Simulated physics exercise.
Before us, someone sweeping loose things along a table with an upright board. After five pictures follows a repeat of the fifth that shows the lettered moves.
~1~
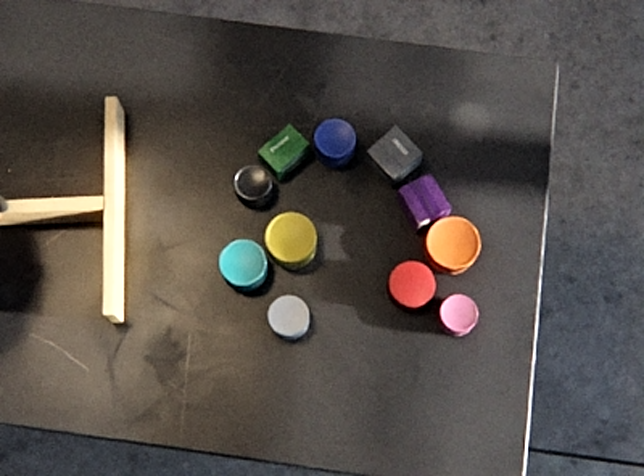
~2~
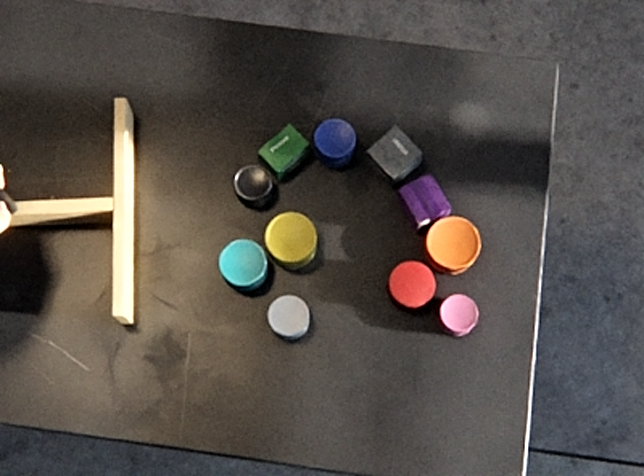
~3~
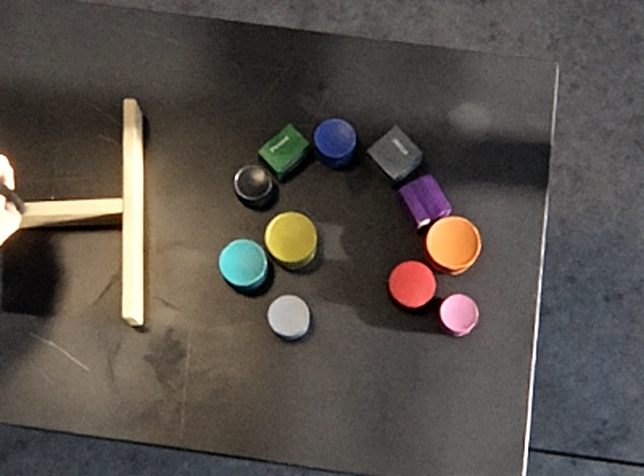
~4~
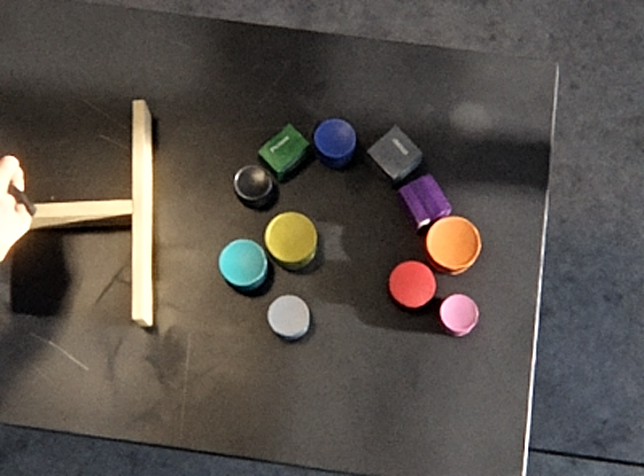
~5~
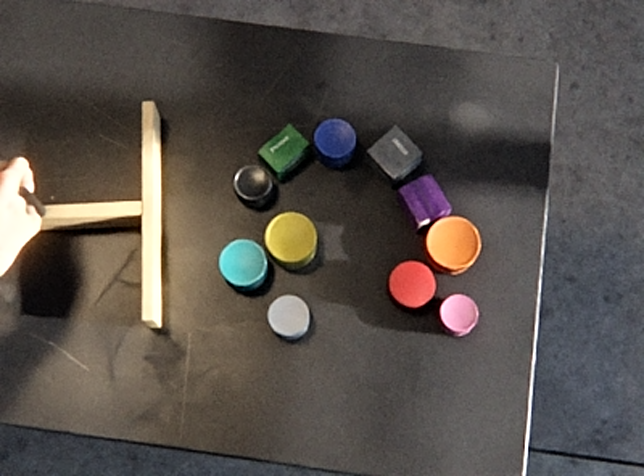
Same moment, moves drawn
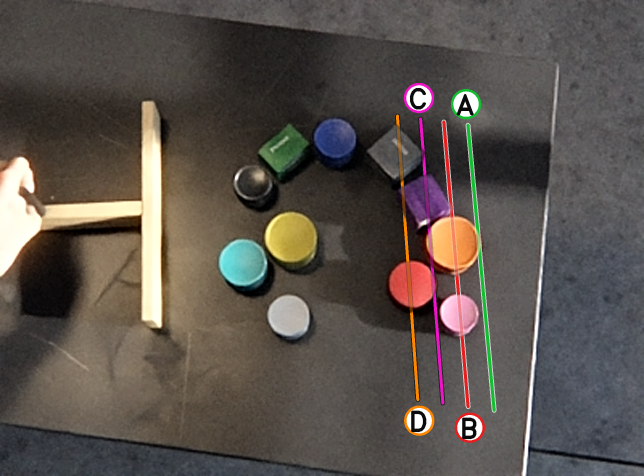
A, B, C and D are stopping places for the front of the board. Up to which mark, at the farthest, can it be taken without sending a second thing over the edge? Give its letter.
Up to line B.
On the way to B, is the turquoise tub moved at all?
By then, yes.
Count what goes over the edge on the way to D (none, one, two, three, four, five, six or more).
In all, none.
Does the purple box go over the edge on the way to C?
By then, no.
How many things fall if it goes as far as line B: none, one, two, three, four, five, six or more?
The count is none.
On the marked copy, A at (481, 262); B at (456, 259); C at (431, 256); D at (407, 253).
With B. Early on, board (257, 222); green packet (291, 150); turquoise tub (290, 272).
Further on, board (368, 237); pink jar (471, 325); red tin (445, 292).
At the end, board (455, 248); red tin (531, 299); orange tub (534, 250); none fallen.
As for the rest, A drops three; C is within the limit but short; D is within the limit but short.
